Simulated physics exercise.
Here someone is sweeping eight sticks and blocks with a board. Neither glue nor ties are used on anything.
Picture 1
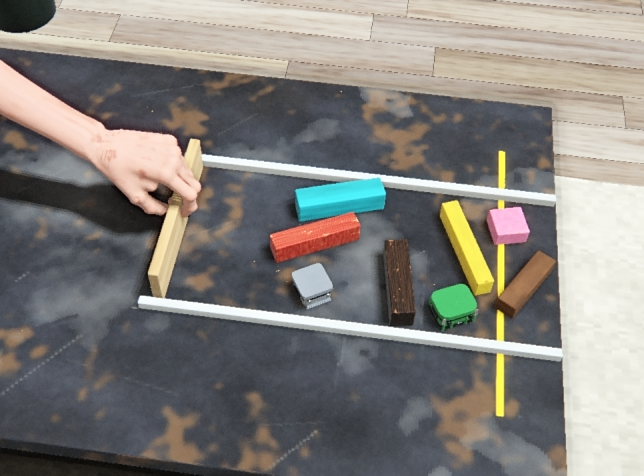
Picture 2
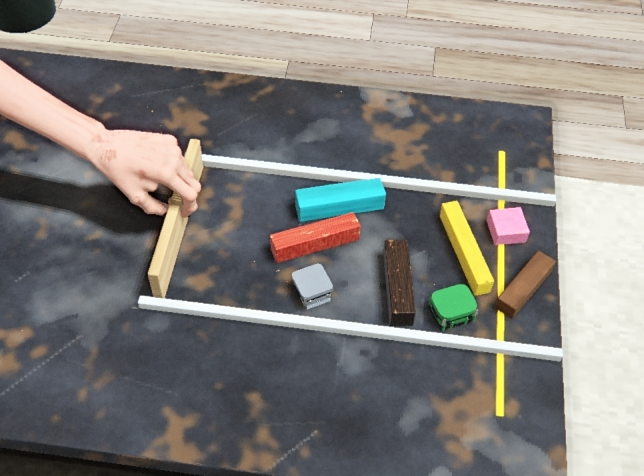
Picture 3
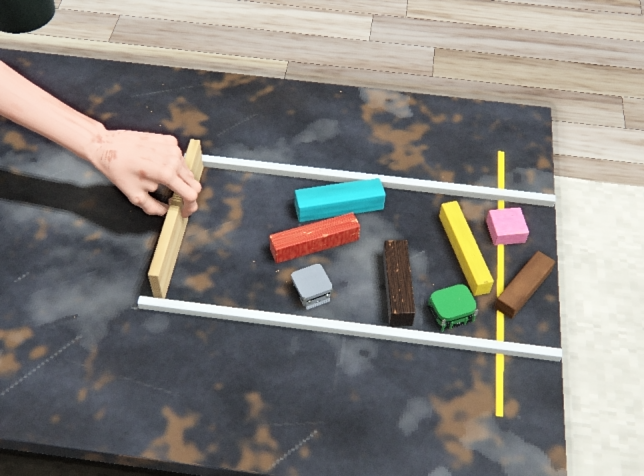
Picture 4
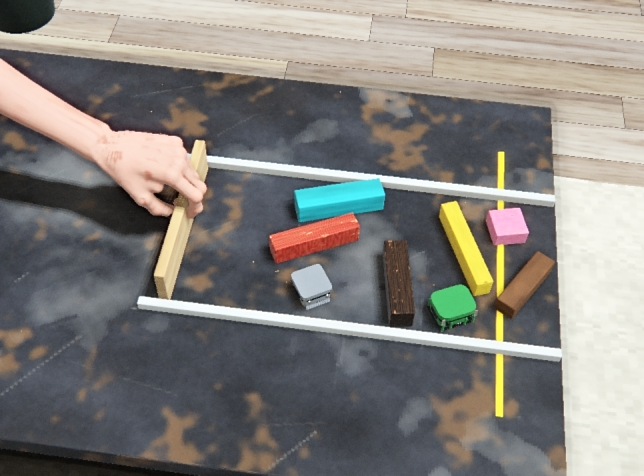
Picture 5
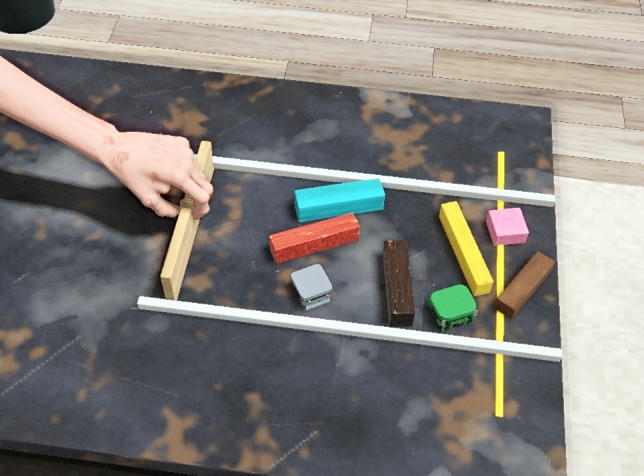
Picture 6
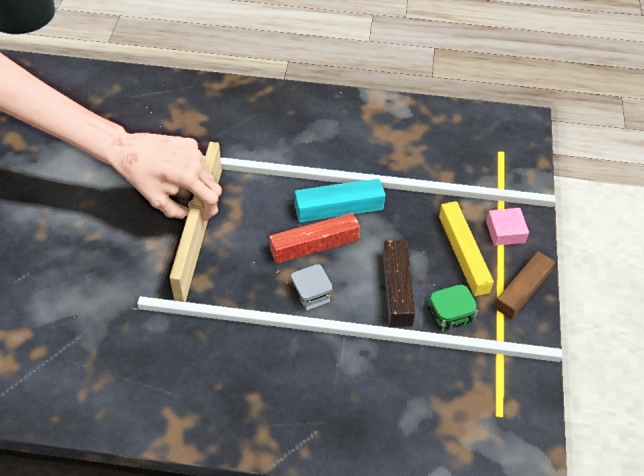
On a dark, mottled tabletop, a hand holds a wooden board upright between two white rails and slides it slightly to the right, while the coloured sticks and blocks ahead of it, some near a yellow tape line, stay essentially still.
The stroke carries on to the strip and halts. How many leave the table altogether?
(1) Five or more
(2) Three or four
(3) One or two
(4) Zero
(2) Three or four.
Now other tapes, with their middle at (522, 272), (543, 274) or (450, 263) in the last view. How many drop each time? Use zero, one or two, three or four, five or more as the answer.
In order of the places: Five or over; 5 or more; just one or two.
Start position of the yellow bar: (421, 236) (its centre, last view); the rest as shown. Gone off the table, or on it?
If so, it ends up falling.
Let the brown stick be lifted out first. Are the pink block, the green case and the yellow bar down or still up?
Result - pink block: Gone; green case: Gone; yellow bar: Gone.
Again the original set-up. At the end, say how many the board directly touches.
That would be 3 of them.
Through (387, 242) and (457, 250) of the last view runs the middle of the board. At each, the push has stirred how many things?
First 6, then 8.
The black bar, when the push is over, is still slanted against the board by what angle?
About 0°.
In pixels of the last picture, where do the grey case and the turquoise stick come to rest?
The grey case finishes at (517, 320); the turquoise stick finishes at (546, 216).
A little later, none off yet; brown stick at rest near (525, 285); pink block at rest near (507, 227); yellow bar at rest near (465, 248).
Next, none off yet; brown stick at rest near (525, 285); pink block at rest near (507, 227); yellow bar moving near (471, 251).
Later still, none off yet; brown stick tilted well over near (575, 296); pink block shifted well along near (564, 232); yellow bar shifted about its own width near (547, 261).
When it is over, the number that fall off is three or four; down, green case, yellow bar, pink block and brown stick.
